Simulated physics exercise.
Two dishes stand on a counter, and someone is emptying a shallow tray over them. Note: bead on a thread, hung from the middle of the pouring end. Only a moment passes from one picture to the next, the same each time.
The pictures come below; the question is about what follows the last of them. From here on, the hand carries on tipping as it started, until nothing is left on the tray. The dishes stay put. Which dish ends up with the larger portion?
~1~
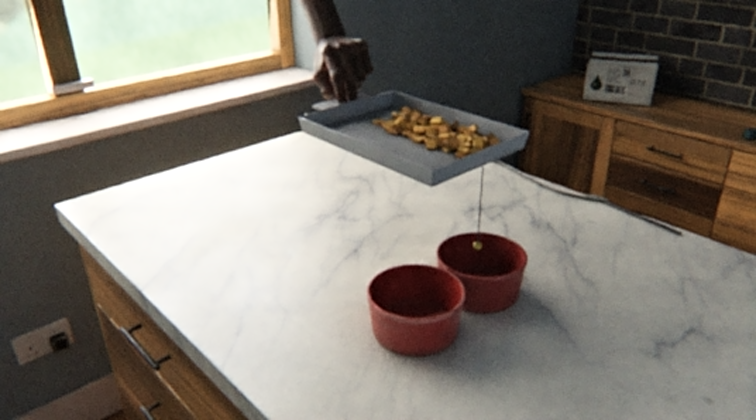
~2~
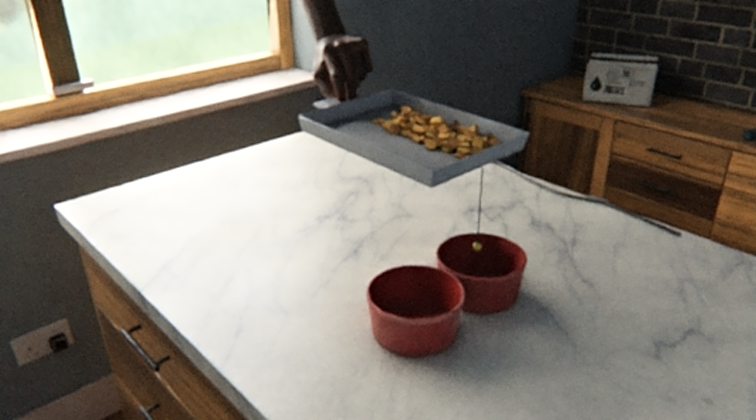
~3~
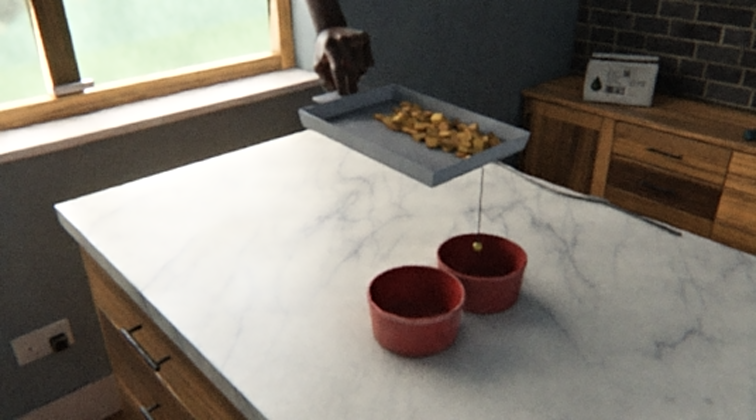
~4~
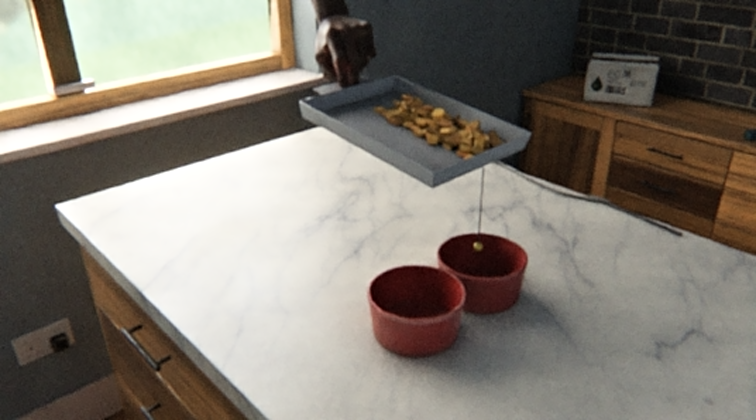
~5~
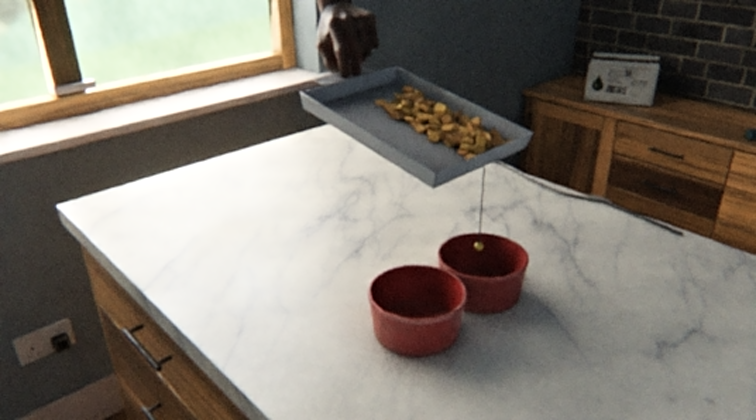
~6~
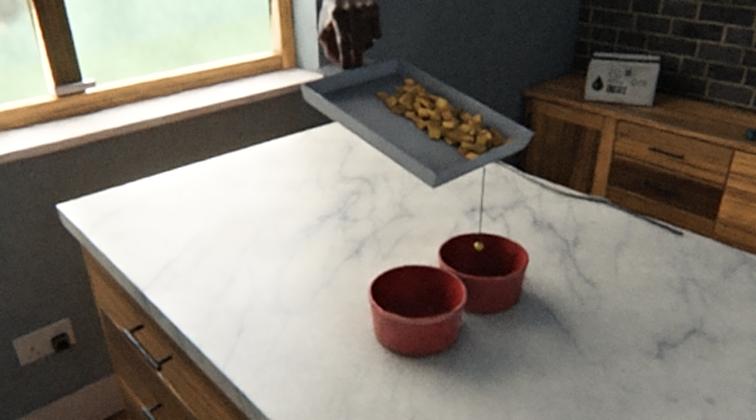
I expect the right-side dish to gain more.
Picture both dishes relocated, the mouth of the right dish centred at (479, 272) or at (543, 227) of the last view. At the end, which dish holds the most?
The first time the right-side one comes out ahead, then the left-side one the second time.
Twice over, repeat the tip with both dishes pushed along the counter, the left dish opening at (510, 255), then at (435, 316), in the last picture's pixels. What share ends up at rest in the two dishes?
Estimates in order: 60 percent, 80 percent.
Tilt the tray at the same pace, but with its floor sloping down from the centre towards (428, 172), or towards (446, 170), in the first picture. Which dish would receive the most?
The leftmost dish, then the leftmost dish.
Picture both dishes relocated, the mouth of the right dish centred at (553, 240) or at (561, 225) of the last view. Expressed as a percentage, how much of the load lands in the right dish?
10 and 0 in a hundred.
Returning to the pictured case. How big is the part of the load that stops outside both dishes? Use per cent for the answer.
Close to 70 in a hundred.
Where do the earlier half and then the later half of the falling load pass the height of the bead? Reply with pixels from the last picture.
(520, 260), then (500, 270).
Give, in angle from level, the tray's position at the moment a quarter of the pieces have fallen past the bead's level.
Near 100 degrees.
Shortly afterwards, tray tipped steeply; the whole lot on the tray.
Next, tray tipped right over; near two thirds on the tray; a little in the right dish; a little outside both; a little in the air.
Some moments later, tray tipped past a quarter turn; a little in the left dish; near a quarter in the right dish; near two thirds outside both.
In the end, tray tipped past a quarter turn; a little in the left dish; near a quarter in the right dish; near two thirds outside both.
